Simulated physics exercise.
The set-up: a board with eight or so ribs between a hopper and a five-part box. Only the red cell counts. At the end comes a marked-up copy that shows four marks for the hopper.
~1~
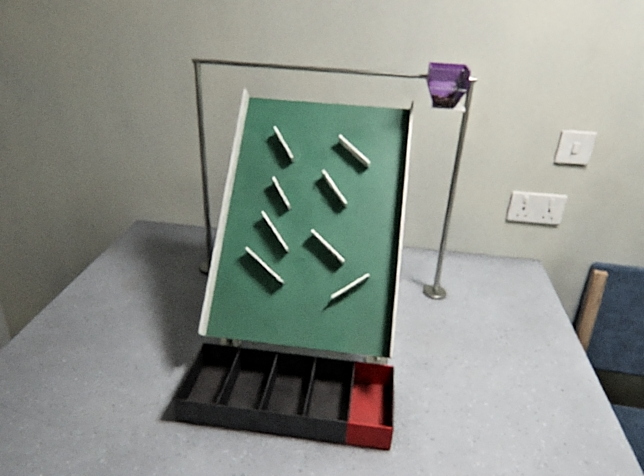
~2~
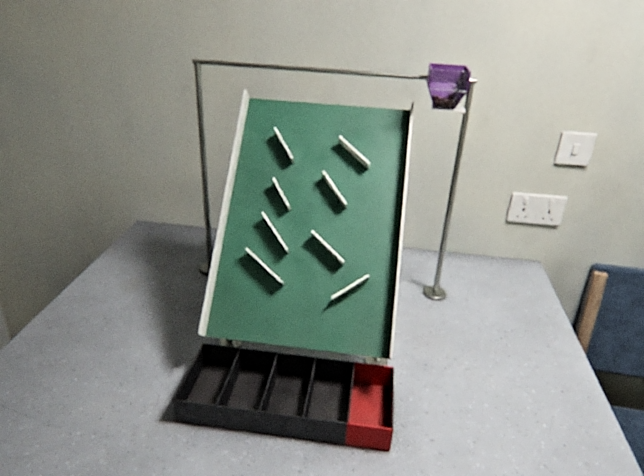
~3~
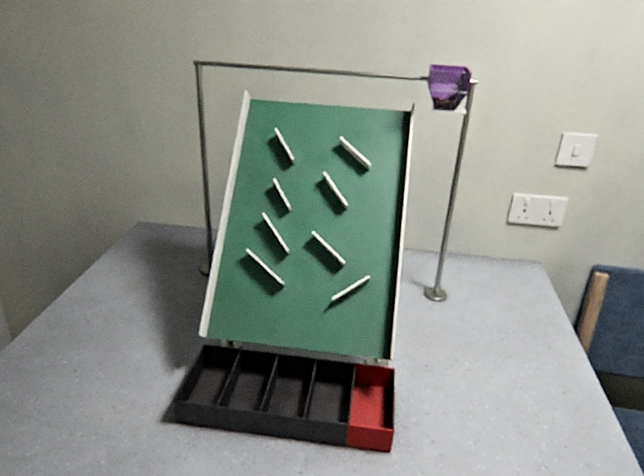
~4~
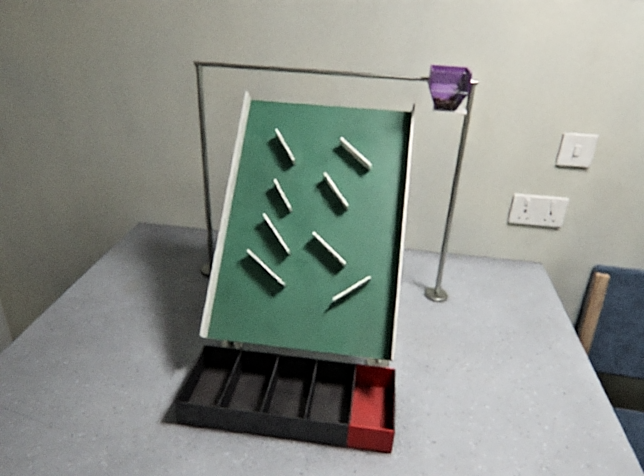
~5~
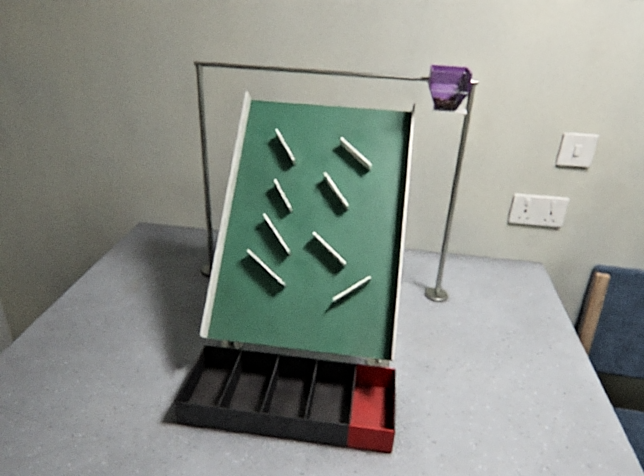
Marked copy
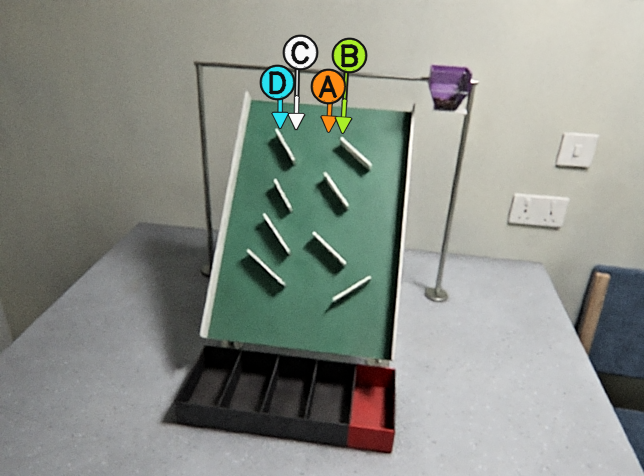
A green sloping board with white ribs standing still on a grey table, with a purple hopper above and a box below.
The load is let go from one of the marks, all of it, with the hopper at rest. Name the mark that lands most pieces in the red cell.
The best mark is B.
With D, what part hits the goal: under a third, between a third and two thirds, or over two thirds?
Under a third.
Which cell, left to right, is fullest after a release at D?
The first.
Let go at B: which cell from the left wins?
It is the fifth one.
On the marked copy, mark A meets the board at (328, 126); mark B meets the board at (342, 127); mark C meets the board at (296, 123); mark D meets the board at (280, 122).
With A, a small share in the red cell, close to a third in other cells, close to half outside the box.
With B, close to half in the red cell, close to a quarter in other cells, close to a third outside the box.
With C, a small share in the red cell, close to half in other cells, close to a third outside the box.
With D, only a few in the red cell, close to two thirds in other cells, close to a third outside the box.
